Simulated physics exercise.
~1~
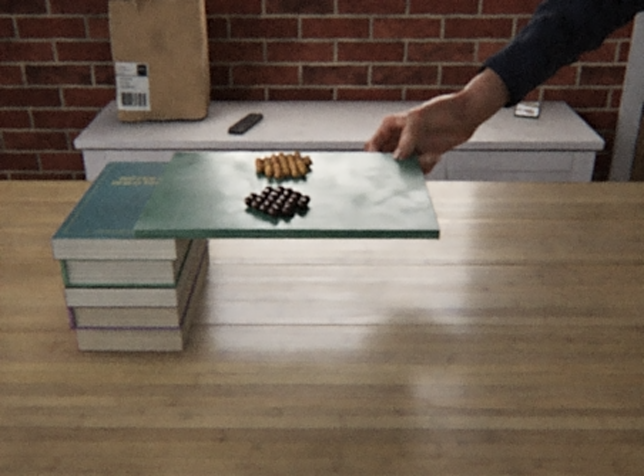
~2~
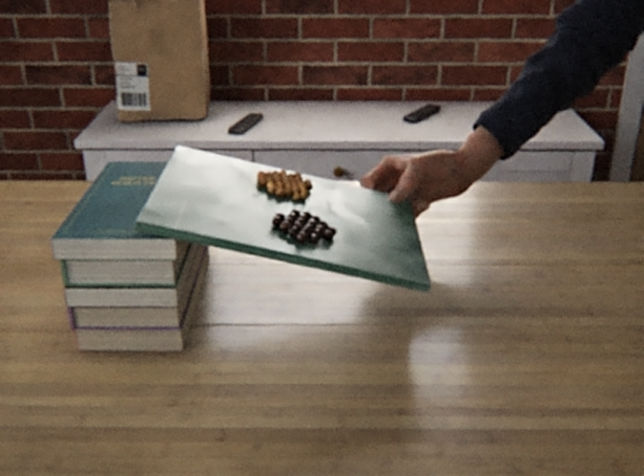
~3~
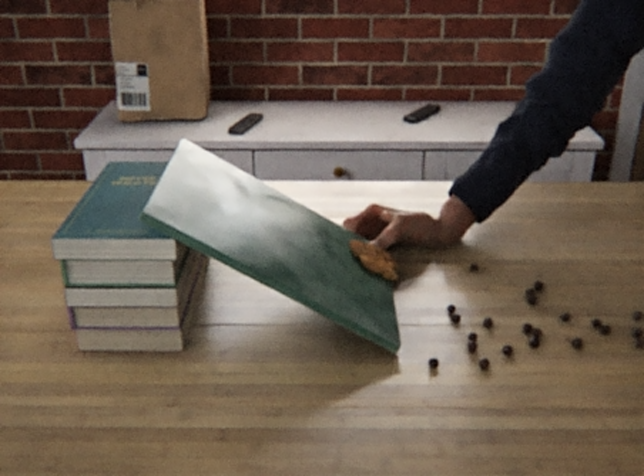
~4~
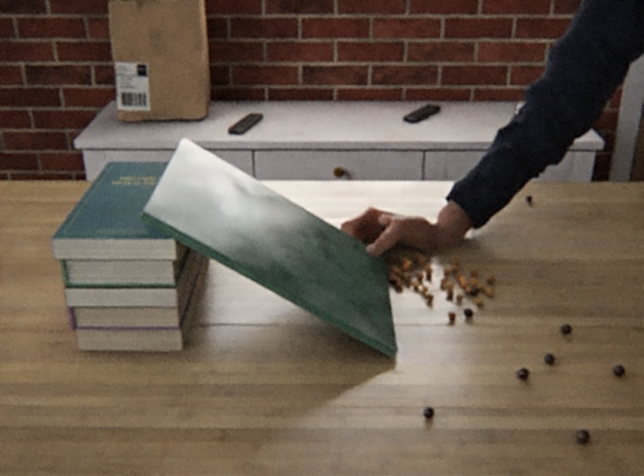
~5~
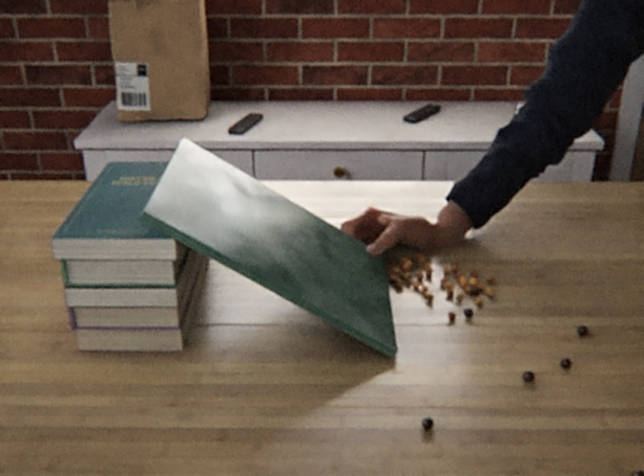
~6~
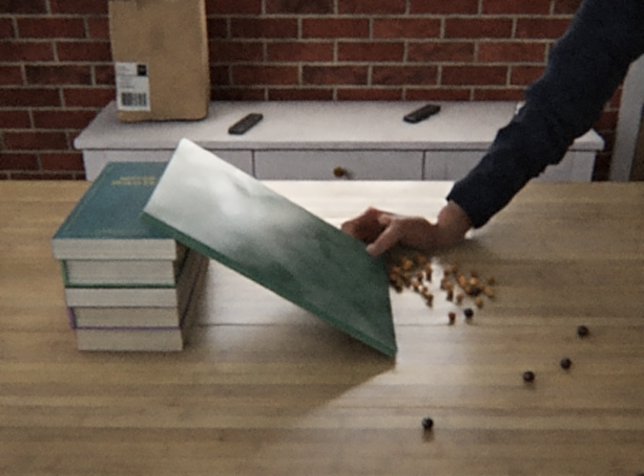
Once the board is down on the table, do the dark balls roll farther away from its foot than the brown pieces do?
Yes, the dark balls roll farther and end up scattered across the table to the right, while the brown pieces mostly stay in a loose heap close to the foot of the board.
